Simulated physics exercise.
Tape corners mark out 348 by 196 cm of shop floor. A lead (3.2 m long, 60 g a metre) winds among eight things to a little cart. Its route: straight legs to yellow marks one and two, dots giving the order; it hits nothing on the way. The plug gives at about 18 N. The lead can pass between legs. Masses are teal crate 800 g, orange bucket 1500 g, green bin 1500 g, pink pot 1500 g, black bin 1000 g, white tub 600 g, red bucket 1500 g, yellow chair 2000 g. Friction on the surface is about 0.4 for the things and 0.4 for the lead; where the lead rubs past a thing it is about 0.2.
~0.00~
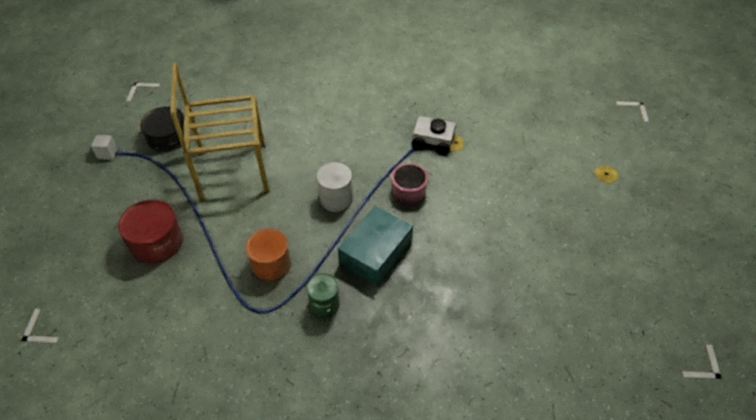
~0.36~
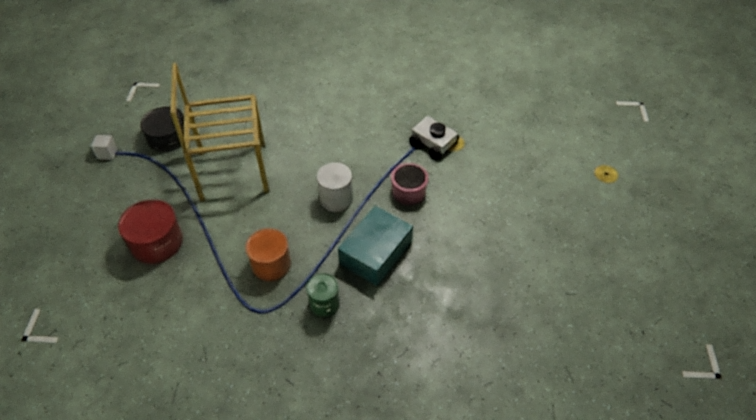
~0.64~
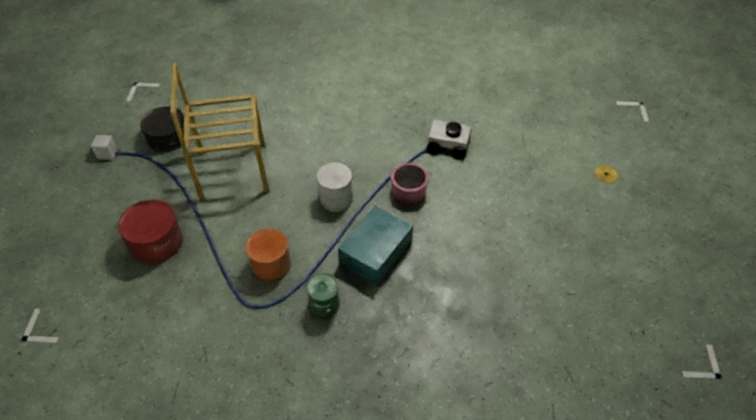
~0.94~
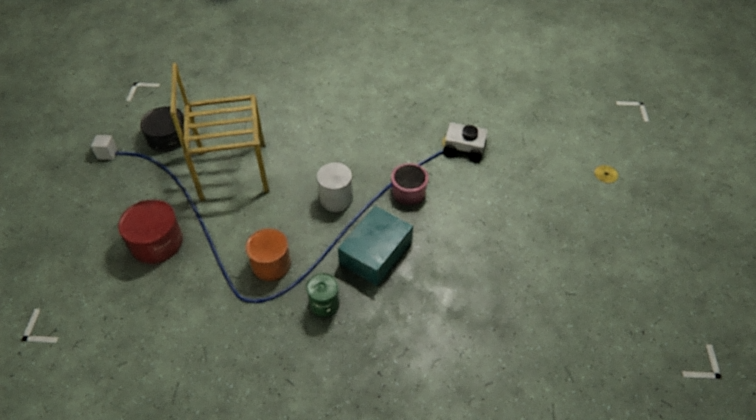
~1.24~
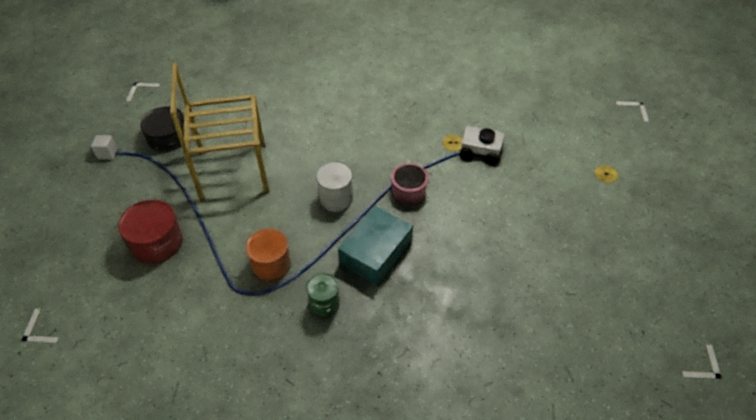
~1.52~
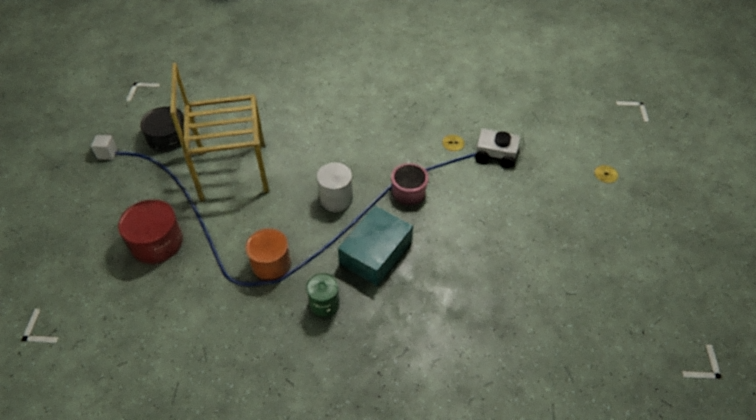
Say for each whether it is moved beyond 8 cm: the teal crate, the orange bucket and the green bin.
The teal crate keeps its place, the orange bucket leaves its place, the green bin keeps its place.
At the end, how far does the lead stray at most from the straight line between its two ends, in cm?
Some 50 cm.
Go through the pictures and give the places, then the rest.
Teal crate (376, 237); orange bucket (267, 245); green bin (322, 287); marks (606, 174) (453, 143); lead runs through (203, 226) (254, 310); cart (426, 138), in the first frame.
Lead runs through (254, 310); cart (428, 138), in the second frame.
Lead runs through (256, 307); cart (441, 141), in the third frame.
Lead runs through (260, 301); cart (457, 144), in the fourth frame.
Lead runs through (266, 291) (428, 166); cart (473, 147), in the fifth frame.
Teal crate (376, 237); orange bucket (267, 245); green bin (322, 287); lead runs through (203, 226) (441, 165); cart (489, 150), in the sixth frame.
After 2.8 s, cart at (555, 164), 6 N at the fixed end; orange bucket 16 cm off its start.
After 4.0 s, cart at (581, 167), lead slack at the fixed end; orange bucket 45 cm off its start, white tub 3 cm off its start.
After 5.3 s, cart at (509, 153), lead slack at the fixed end; orange bucket 45 cm off its start at (283, 181), white tub 3 cm off its start at (333, 172).
After 6.6 s, cart at (454, 142), lead slack at the fixed end; orange bucket 45 cm off its start, white tub 3 cm off its start.
After 7.0 s, cart at (454, 142), lead slack at the fixed end; orange bucket 45 cm off its start at (283, 181), teal crate 0 cm off its start at (376, 236), green bin 0 cm off its start at (322, 287), white tub 3 cm off its start at (333, 172).
